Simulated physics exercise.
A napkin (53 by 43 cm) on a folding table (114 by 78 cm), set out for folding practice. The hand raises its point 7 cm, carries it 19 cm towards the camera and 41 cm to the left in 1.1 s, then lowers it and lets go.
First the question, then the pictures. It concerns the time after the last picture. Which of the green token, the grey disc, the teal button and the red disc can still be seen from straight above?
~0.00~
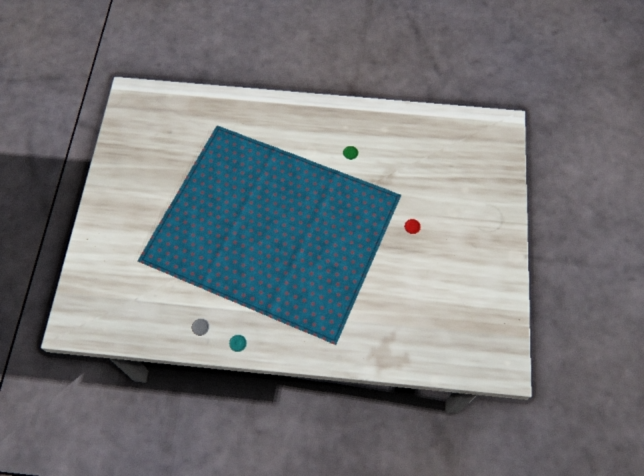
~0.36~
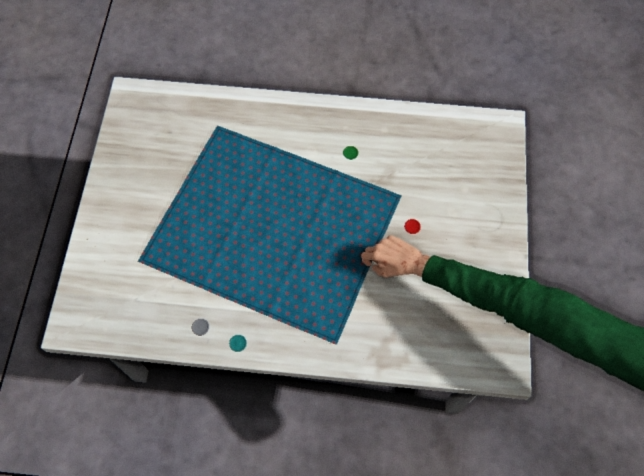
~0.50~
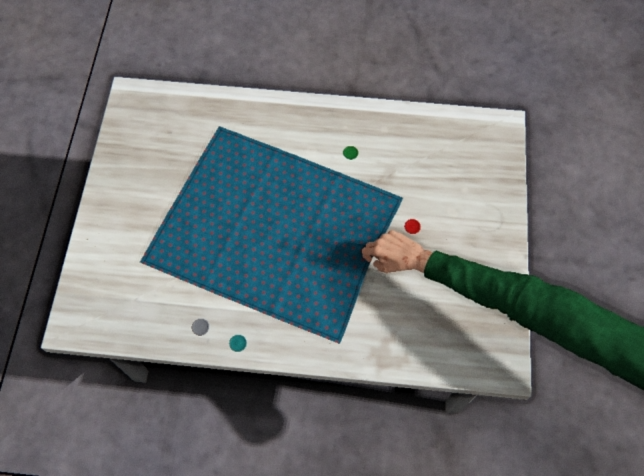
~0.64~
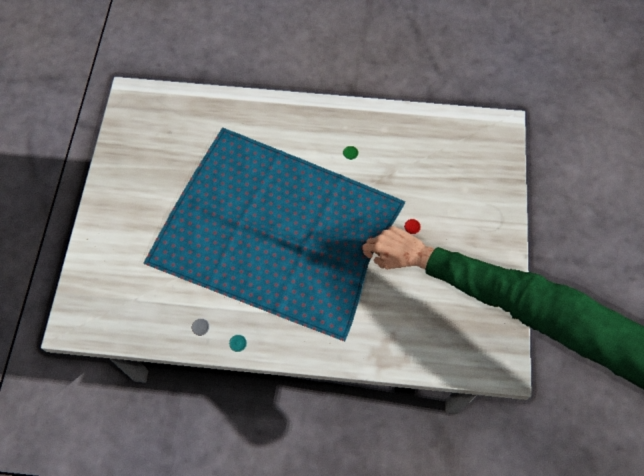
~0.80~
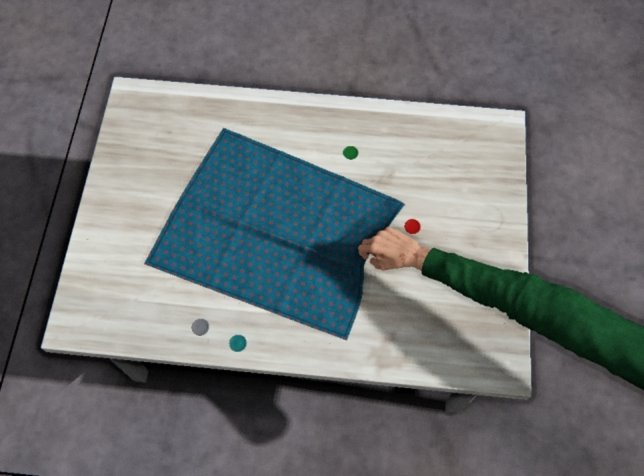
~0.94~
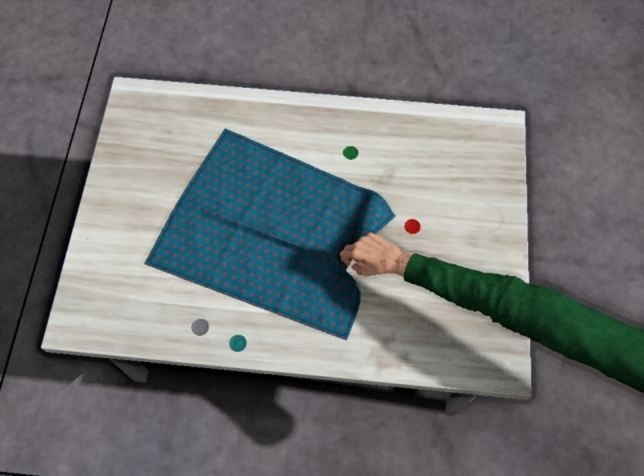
The green token remains in the open, the grey disc ends under the cloth, the teal button vanishes under it, the red disc remains in the open.
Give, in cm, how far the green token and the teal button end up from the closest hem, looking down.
Around 24 centimetres for the first one and around 5 centimetres for the second.
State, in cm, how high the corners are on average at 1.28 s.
On average the corners sit about 1 cm above the surface.
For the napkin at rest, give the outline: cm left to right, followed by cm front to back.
About 36 cm wide, 62 cm deep.
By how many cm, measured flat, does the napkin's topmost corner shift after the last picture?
That corner moves about 6 cm, measured flat, before it rests.
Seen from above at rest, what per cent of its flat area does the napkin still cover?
Some 50 per cent.
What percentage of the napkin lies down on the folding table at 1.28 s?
65 per cent.
After 1.3 s, 65 % of it is down, spanning 49 by 56 cm, above no small thing.
After 1.6 s, 50 % of it is down, spanning 38 by 63 cm, above grey disc, teal button.
After 2.0 s, 55 % of it is down, spanning 36 by 62 cm, above grey disc, teal button.
After 2.3 s, 55 % of it is down, spanning 36 by 62 cm, above grey disc, teal button.
After 3.3 s, 55 % of it is down, spanning 36 by 62 cm, above grey disc, teal button.
